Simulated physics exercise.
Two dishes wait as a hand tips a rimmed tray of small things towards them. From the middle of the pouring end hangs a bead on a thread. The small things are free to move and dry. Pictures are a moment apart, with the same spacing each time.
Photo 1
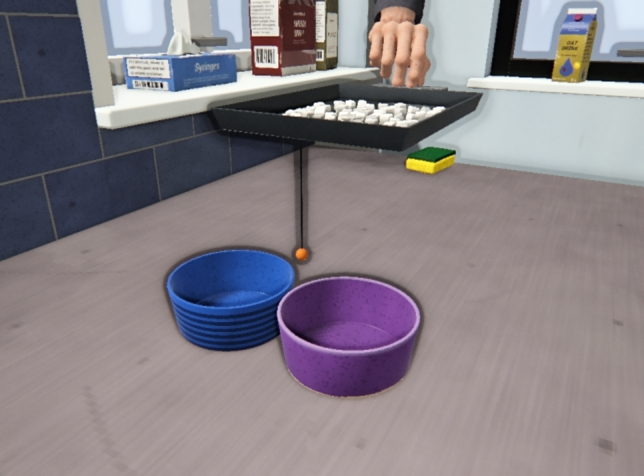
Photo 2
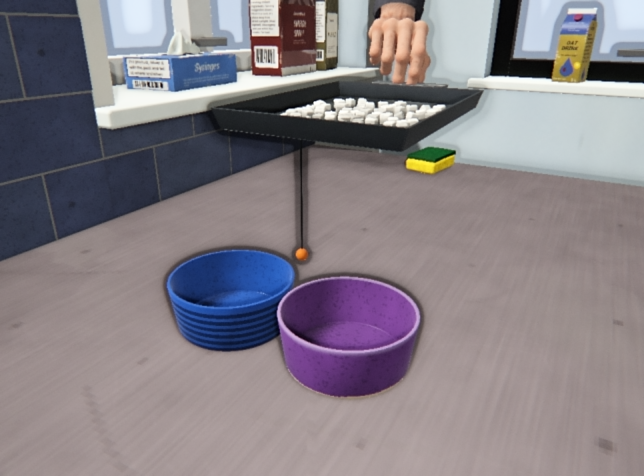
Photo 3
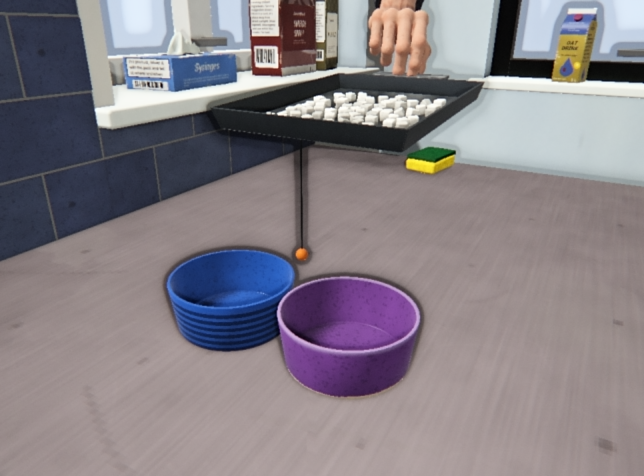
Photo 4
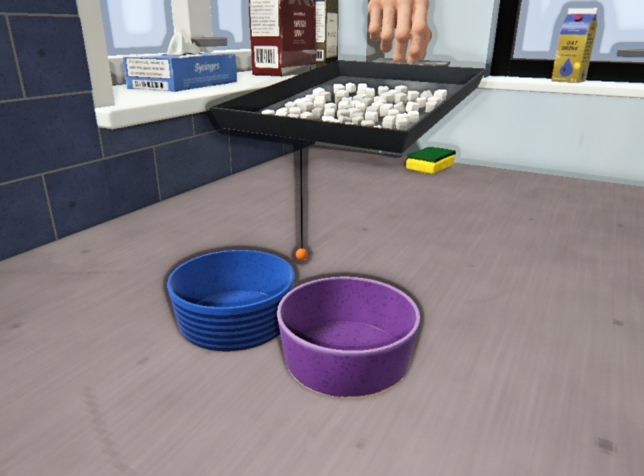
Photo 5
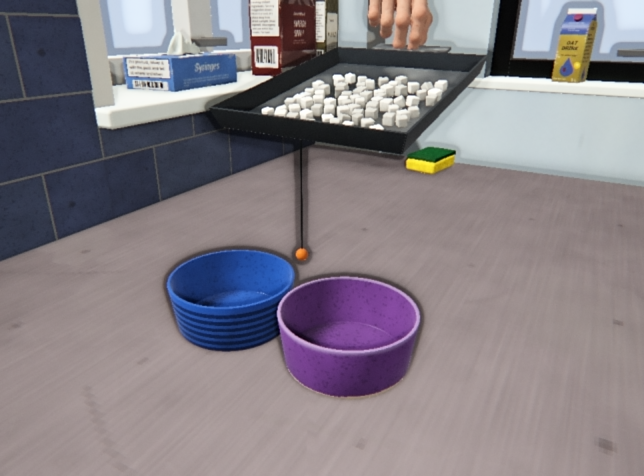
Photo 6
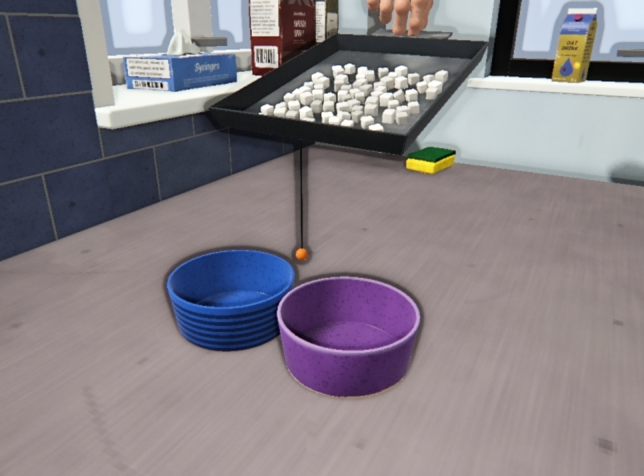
A black tray of white cubes slowly tilting as a hand raises its far side above blue and purple bowls.
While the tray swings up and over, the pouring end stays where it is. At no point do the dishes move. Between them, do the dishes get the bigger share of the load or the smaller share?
The bigger share.
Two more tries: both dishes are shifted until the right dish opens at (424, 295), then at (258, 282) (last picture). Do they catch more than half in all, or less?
Taking the tries in order: A minor share, followed by a minor share.
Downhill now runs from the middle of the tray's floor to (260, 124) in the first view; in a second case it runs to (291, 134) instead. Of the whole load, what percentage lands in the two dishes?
In order, 40 in a hundred and 80 in a hundred.
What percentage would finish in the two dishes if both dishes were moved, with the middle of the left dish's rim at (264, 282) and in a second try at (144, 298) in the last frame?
Around 70 and around 40 per cent, in that order.
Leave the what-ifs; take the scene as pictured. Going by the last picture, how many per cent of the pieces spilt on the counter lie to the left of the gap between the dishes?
Share on the left: Near 90 %.
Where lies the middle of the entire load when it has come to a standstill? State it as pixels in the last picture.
It settles centred around (316, 354).
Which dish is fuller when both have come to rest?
Winning side: Right of the pair.
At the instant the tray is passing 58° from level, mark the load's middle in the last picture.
Check around (329, 109) in the last picture.
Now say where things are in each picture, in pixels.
The first picture shows corners of the pouring end at (220, 107) and (403, 126), level; middle of the load at (360, 118), sugar cubes; left dish at (192, 324); right dish at (314, 368); bead on its thread at (302, 255).
The second picture shows corners of the pouring end at (220, 107) and (403, 126), level; middle of the load at (360, 117).
The third picture shows corners of the pouring end at (219, 107) and (403, 127), tipped barely, lowest at the right corner; middle of the load at (360, 114).
The fourth picture shows corners of the pouring end at (219, 106) and (403, 128), tipped a little, lowest at the right corner; middle of the load at (360, 109).
The fifth picture shows corners of the pouring end at (218, 106) and (402, 130), tipped a little, lowest at the right corner; middle of the load at (360, 103).
The sixth picture shows corners of the pouring end at (217, 106) and (402, 131), tipped a little, lowest at the right corner; middle of the load at (360, 98); left dish at (192, 324); right dish at (314, 368).
Soon after the last picture, tray tipped steeply; all on the tray.
A little later, tray tipped right over; nearly all on the tray; a stray few in the right dish.
Later still, tray tipped past a quarter turn; about half in the right dish; about a quarter in the left dish; about a quarter outside both.
At rest, tray tipped past a quarter turn; about half in the right dish; about a quarter in the left dish; about a quarter outside both.
